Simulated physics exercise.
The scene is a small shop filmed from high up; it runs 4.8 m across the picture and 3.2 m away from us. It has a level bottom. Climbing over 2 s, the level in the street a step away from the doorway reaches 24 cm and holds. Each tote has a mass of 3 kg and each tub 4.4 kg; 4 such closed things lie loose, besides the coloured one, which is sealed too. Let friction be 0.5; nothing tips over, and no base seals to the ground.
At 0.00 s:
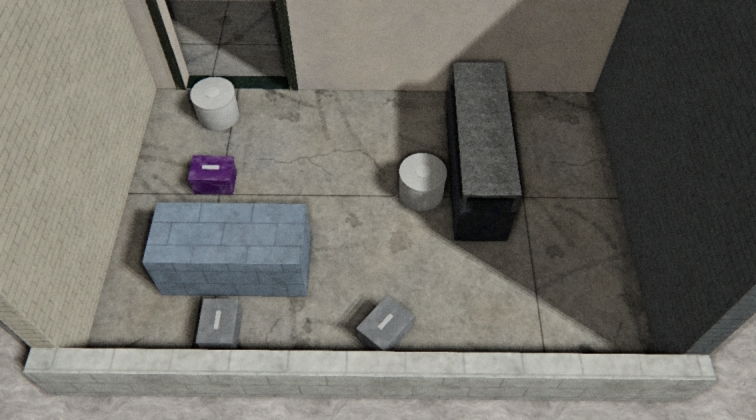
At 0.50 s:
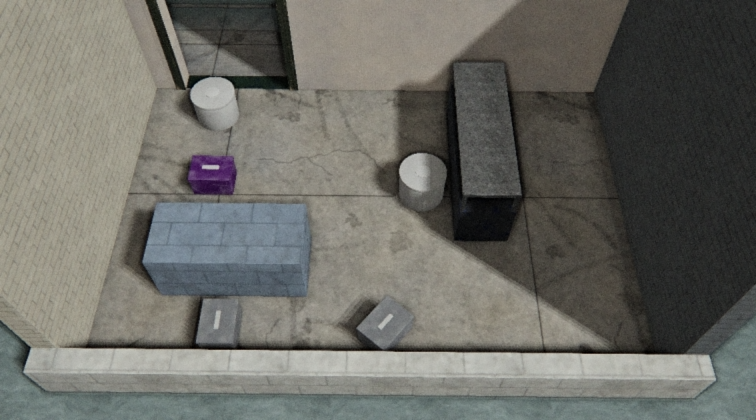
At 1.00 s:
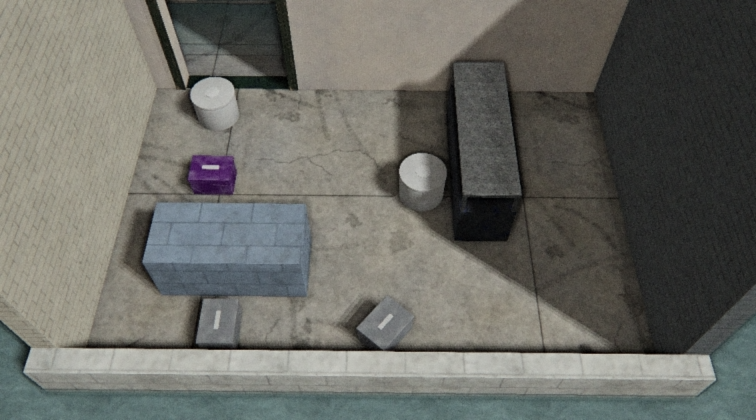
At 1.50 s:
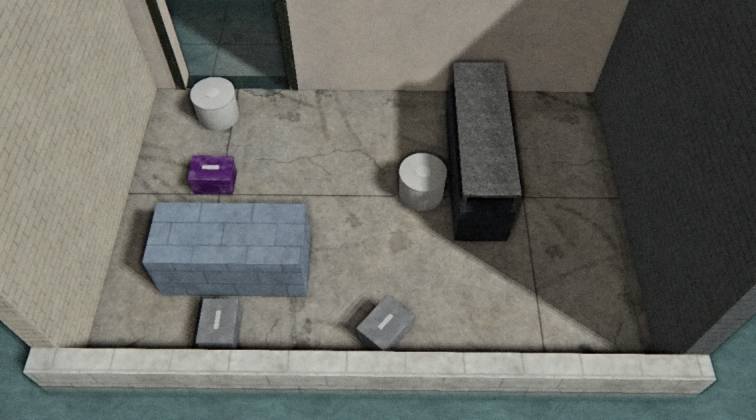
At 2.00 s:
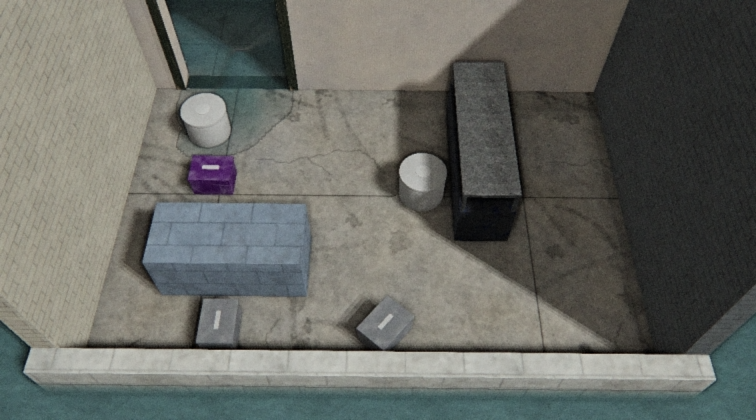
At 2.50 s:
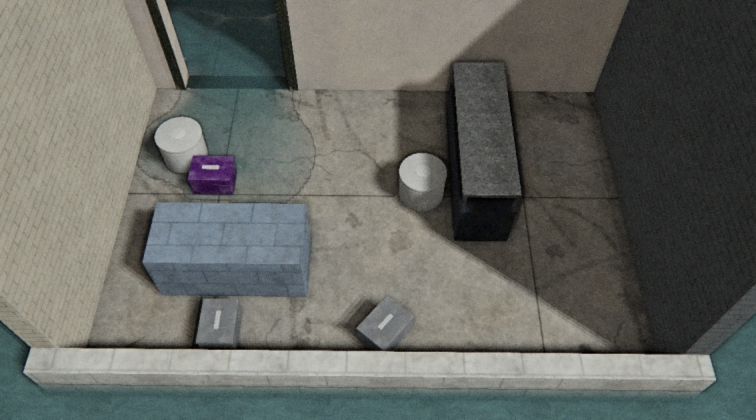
Water rises outside a small walled shop seen from above, while the bins and boxes inside stay still. It then enters through the doorway at the back left and spreads across the floor, and the pale round bin near the opening slides forward and left, ending up beside the unmoved purple tote.
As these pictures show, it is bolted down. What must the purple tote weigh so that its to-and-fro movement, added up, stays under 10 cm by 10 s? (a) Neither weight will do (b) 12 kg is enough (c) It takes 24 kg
a.
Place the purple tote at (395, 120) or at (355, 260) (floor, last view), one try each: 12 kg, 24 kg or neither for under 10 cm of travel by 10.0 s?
The small mass already works; the big mass is needed.
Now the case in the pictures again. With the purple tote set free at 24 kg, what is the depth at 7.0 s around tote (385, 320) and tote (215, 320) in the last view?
Some 9 cm at the first, some 10 cm at the second.
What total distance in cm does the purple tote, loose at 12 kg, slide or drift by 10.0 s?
I'd say roughly 500 centimetres in all.
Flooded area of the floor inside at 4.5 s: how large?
My estimate is roughly 9.5 m2.
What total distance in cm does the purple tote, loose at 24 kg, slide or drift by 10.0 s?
Roughly 50 centimetres.
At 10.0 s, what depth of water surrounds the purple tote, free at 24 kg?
Something like 17 centimetres.
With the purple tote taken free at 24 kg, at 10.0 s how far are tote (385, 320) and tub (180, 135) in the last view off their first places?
In turn: 300 cm, 400 cm.
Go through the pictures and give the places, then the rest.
In the first picture, the purple tote at (211, 168), on the bottom; 0.0 m2 under water; 0 of 5 have shifted.
In the second picture, the purple tote at (211, 168), on the bottom; water covers 0.0 m2; 0 of 5 have shifted.
In the third picture, the purple tote at (211, 168) rests on the ground; 0.0 m2 under water; 0 of 5 have shifted.
In the fourth picture, the purple tote at (211, 168), on the bottom; water covers 0.0 m2; 0 of 5 have shifted.
In the fifth picture, the purple tote at (211, 168) rests on the ground; water covers 0.7 m2; 1 of 5 have shifted.
In the sixth picture, the purple tote at (211, 168), on the bottom; water covers 2.1 m2; 1 of 5 have shifted.
After 3.5 s the purple tote would be 48 cm from its start with 12 kg and 24 cm from its start with 24 kg; 7 cm of water round it then.
After 4.5 s the purple tote would be 53 cm from its start with 12 kg and 28 cm from its start with 24 kg; 12 cm of water round it then.
After 7.0 s the purple tote would be 170 cm from its start with 12 kg and 30 cm from its start with 24 kg; 16 cm of water round it then.
After 10.0 s the purple tote would be 282 cm from its start with 12 kg and 44 cm from its start with 24 kg; 17 cm of water round it then.
